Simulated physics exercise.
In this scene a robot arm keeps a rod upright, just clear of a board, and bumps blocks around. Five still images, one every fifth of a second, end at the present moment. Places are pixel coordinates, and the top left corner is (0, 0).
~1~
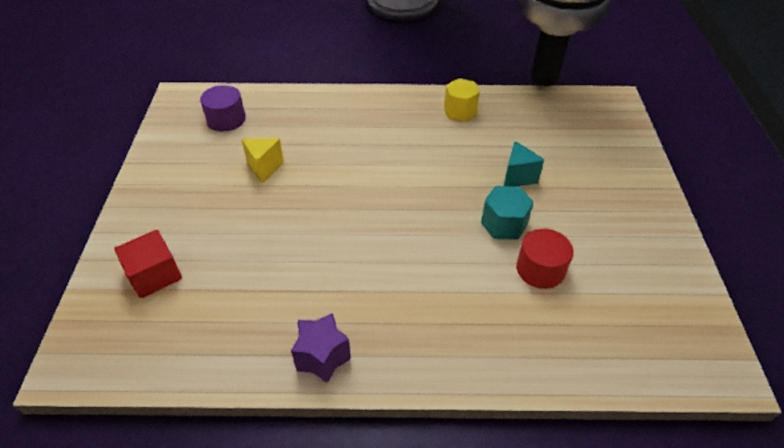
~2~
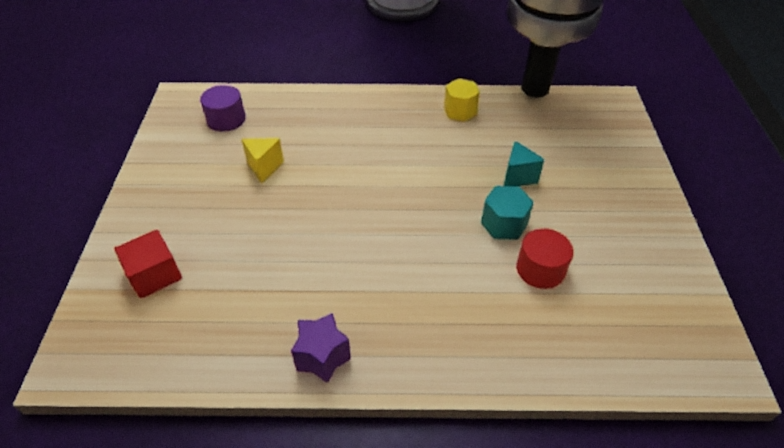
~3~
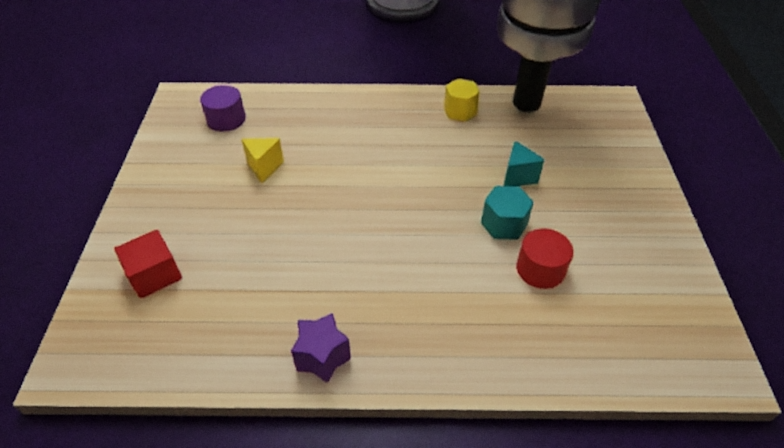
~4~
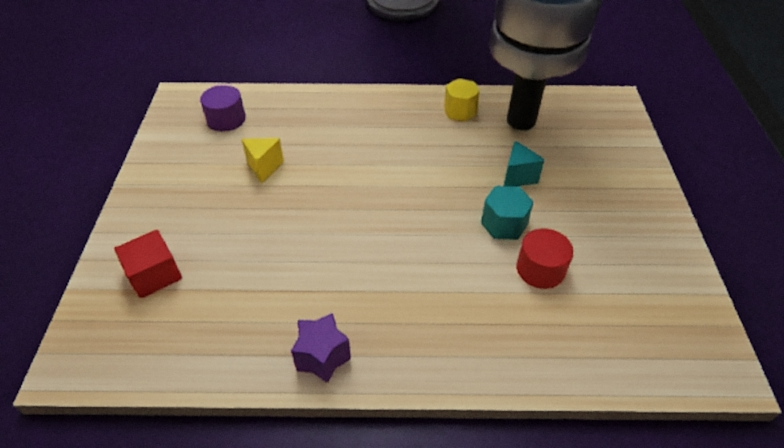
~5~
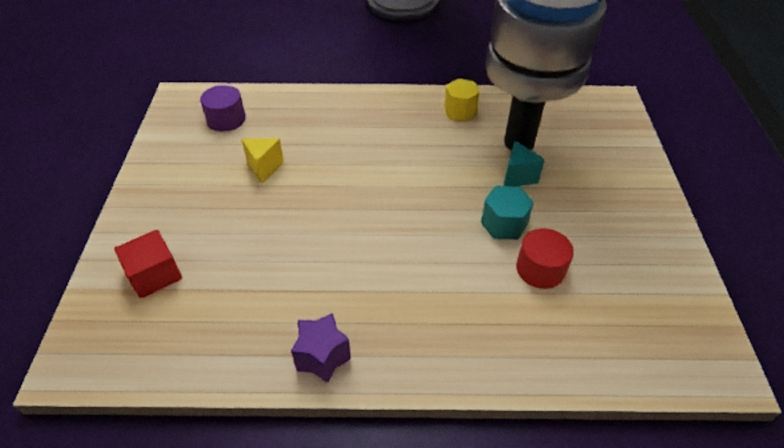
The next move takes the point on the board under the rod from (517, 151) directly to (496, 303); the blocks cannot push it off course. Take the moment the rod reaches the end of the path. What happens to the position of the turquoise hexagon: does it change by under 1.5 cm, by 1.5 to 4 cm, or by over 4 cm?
Net shift: Above 4 cm.
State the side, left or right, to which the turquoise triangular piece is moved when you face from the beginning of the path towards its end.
Its sideways move is to the left.
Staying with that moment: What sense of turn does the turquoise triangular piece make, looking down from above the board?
It goes anticlockwise.
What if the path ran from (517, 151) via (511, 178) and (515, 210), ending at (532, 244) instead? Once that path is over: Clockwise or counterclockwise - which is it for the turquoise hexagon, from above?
It swings round clockwise.
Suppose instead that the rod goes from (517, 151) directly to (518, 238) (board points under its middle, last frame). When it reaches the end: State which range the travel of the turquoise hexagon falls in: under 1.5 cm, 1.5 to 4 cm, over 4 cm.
Travel: Beyond 4 cm.
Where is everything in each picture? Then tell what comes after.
Tip of the rod at (544, 78), middles of tops, yellow hexagon at (463, 88), turquoise hexagon at (510, 201), turquoise triangular piece at (523, 155), red disc at (548, 247), in the first frame.
Rod at (535, 90), nothing pushed, in the second frame.
Rod at (527, 103), nothing pushed, in the third frame.
Rod at (521, 121), nothing pushed, in the fourth frame.
Rod at (519, 143), yellow hexagon at (463, 88), turquoise hexagon at (510, 201), turquoise triangular piece at (523, 155), red disc at (548, 247), in the fifth frame.
On the path given first. One third of the way, rod at (514, 187); turquoise hexagon at (508, 209), turned 30° clockwise; turquoise triangular piece at (533, 192), turned 75° anticlockwise.
Two thirds of the way, rod at (507, 237); turquoise hexagon at (490, 248), turned 85° clockwise; turquoise triangular piece at (546, 217).
At the end, rod at (497, 296); yellow hexagon unmoved; turquoise hexagon at (457, 285), turned 150° clockwise; turquoise triangular piece at (546, 217), turned 120° anticlockwise; red disc at (553, 253).
